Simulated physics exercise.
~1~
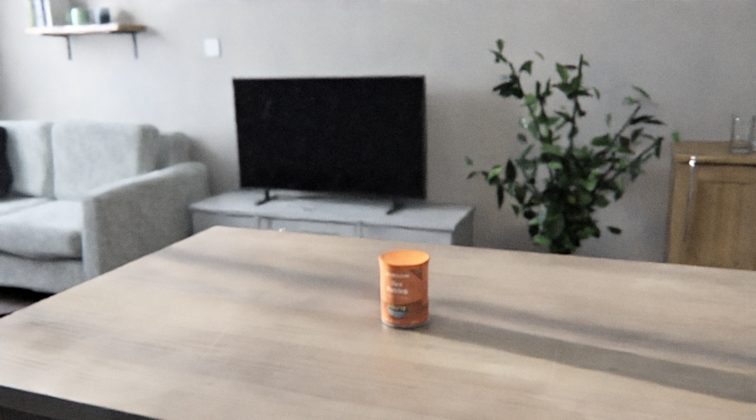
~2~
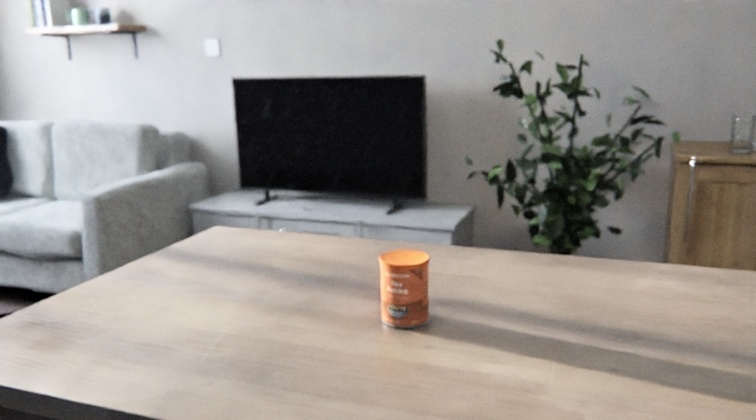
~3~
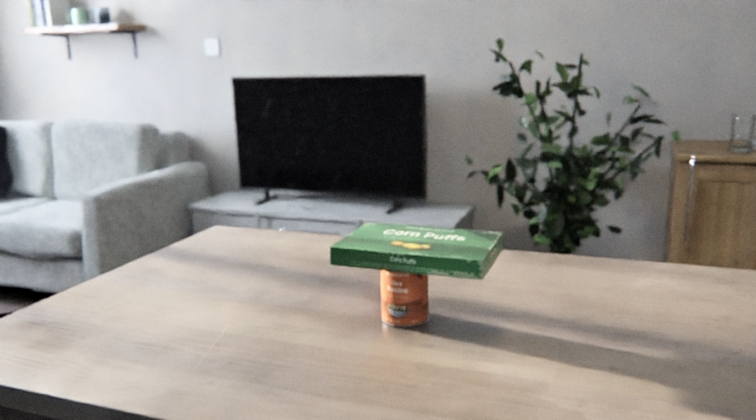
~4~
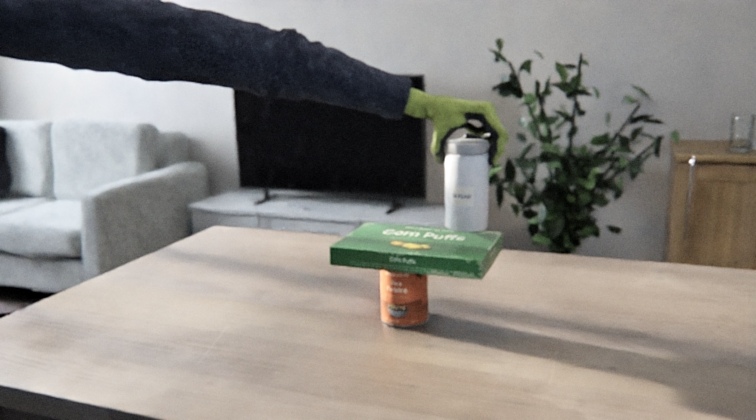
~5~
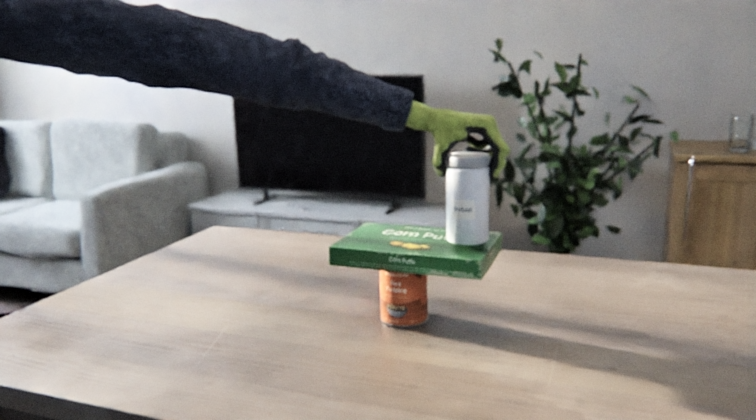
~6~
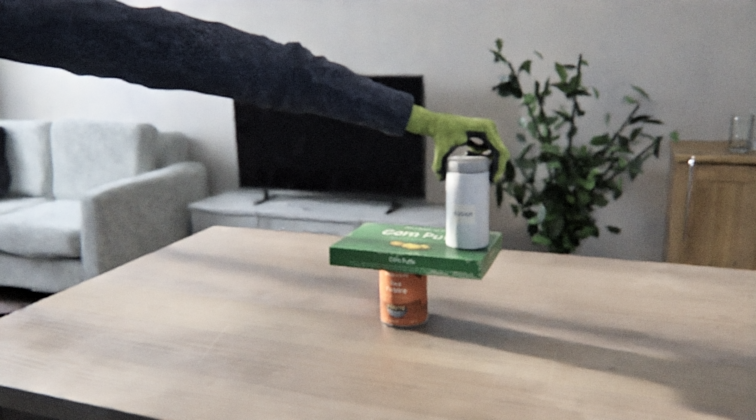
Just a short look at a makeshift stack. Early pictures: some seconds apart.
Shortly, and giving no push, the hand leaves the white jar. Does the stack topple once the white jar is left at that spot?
Yes, it topples.
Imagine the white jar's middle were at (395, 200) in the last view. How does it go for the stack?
Outcome: Stable.
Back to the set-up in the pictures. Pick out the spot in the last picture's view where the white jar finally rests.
Near (540, 309).
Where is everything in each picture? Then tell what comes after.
In the first picture, the last thing is not in view yet.
In the second picture, the last thing is not in view yet.
In the third picture, the last thing is not in view yet; green packet (419, 248).
The fourth picture shows still above its spot; white jar (467, 185); green packet (418, 248).
The fifth picture shows still above its spot; white jar (468, 197); green packet (418, 248).
The sixth picture shows in place under the hand; white jar (468, 202); green packet (418, 248).
Then, 0.40 s later than the last frame, white jar now fallen; green packet tilted by 60°.
Then, 0.50 s later than the last frame, green packet on its side.
Then, 0.90 s later than the last frame, white jar resting near (536, 317).
Then, 1.30 s later than the last frame, green packet now fallen.
When it is over, fallen, white jar and green packet; orange tin as before. End places, in pixels of the last picture, white jar near (541, 309). The stack gives way.
